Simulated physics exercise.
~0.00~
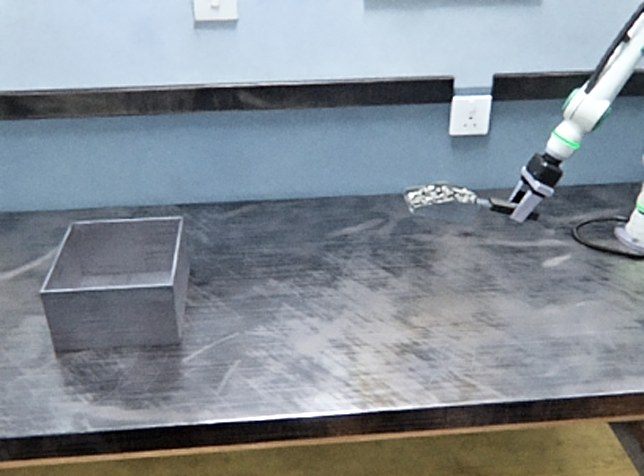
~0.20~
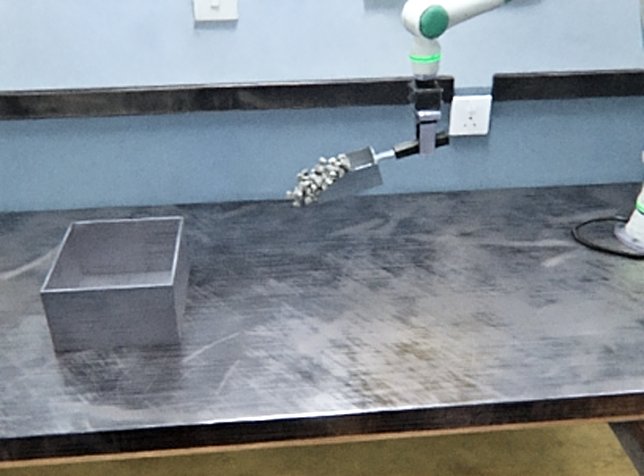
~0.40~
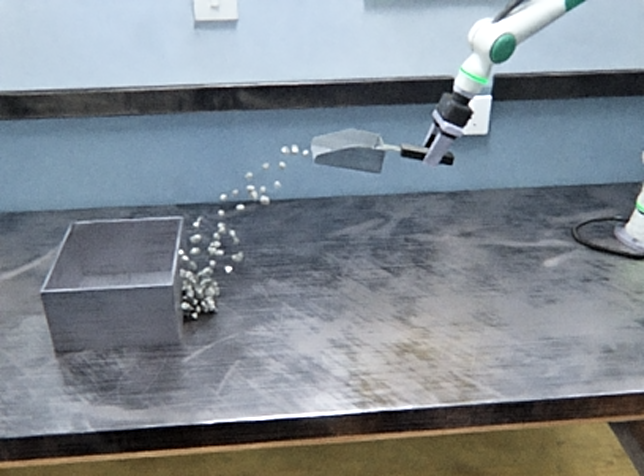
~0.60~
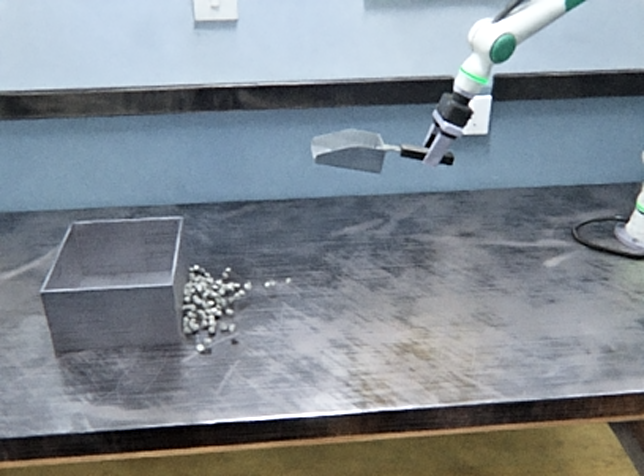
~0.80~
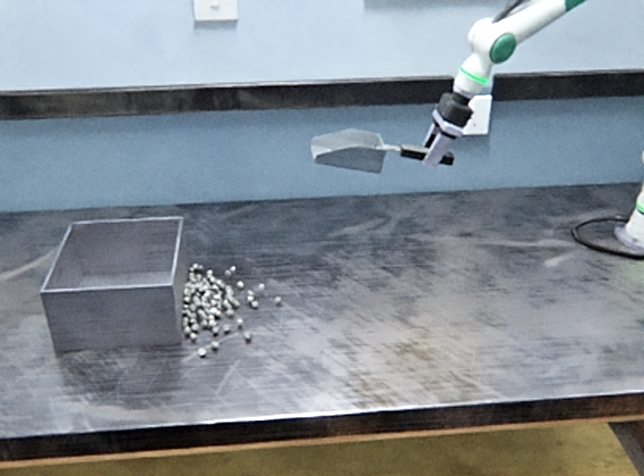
A white robot arm with green bands reaches in from the right over a dark, scuffed table against a pale blue wall, seen from the front and slightly above. It grips a grey scoop heaped with small pale pebbles, and an open grey box stands at the left. The arm swings the scoop left and up, tipping its front downward. The scoop then levels back as the pebbles fly off toward the box, falling short. They land beside its right wall and scatter a little, ending in a loose pile while the emptied scoop hangs still.
